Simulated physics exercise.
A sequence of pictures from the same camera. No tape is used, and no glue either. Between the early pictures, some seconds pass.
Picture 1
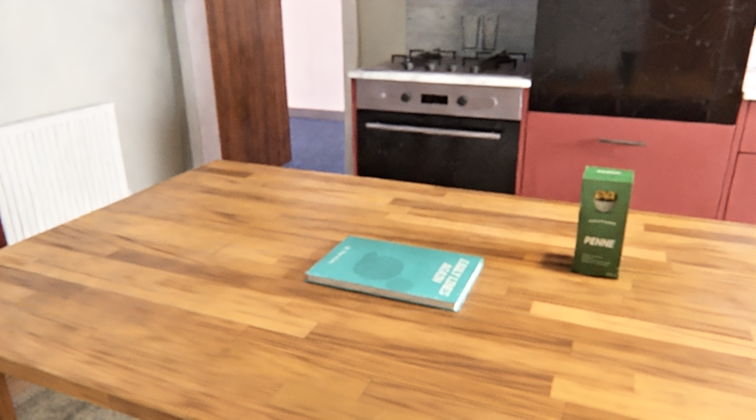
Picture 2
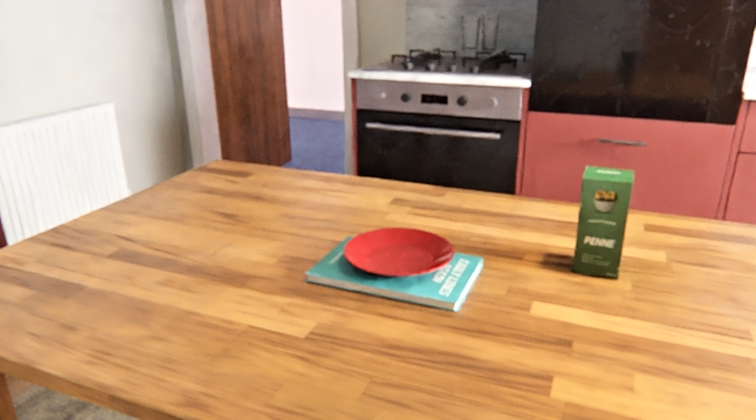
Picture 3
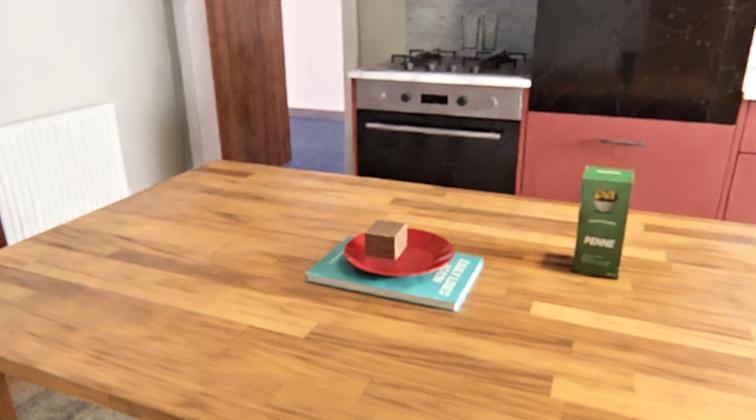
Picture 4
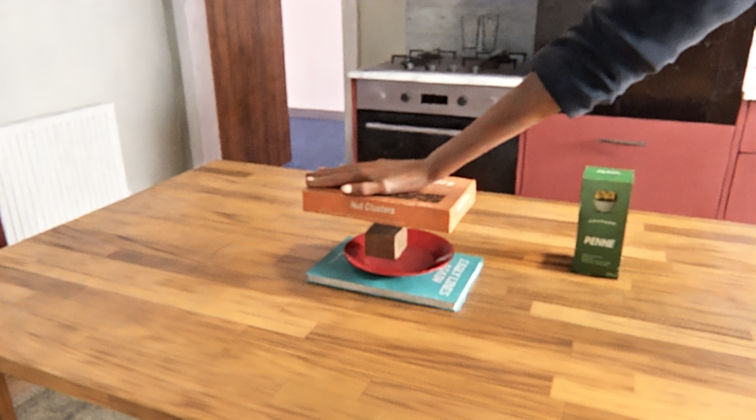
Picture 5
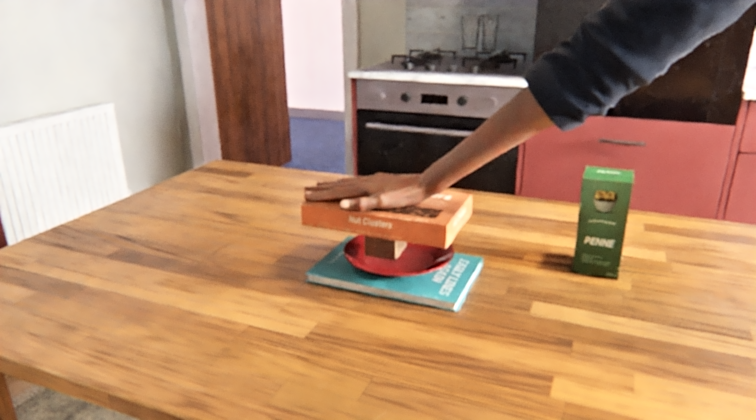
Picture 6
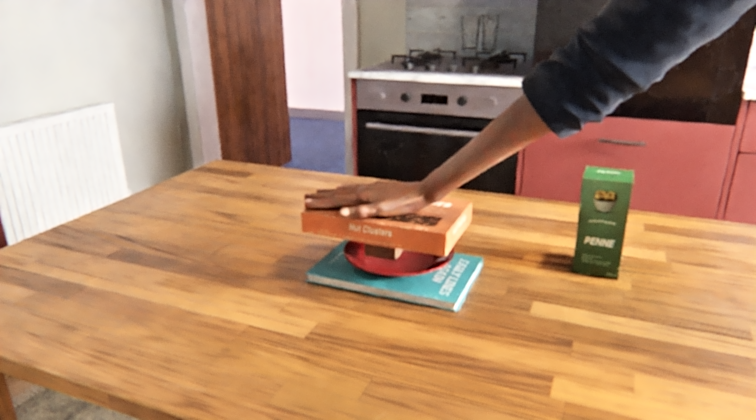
The video shows a turquoise book on a wooden table beside a green penne box, then a red plate and a brown block stacked on it, before a hand lowers an orange packet onto the block and rests on top.
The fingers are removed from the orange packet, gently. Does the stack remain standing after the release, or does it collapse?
The stack remains standing.
Then, 0.20 s later than the last frame, all is still.
Then, 0.50 s later than the last frame, orange packet resting near (388, 217).
When it is over, all 5 as before. End places, in pixels of the last picture, orange packet near (388, 217). The pile holds.
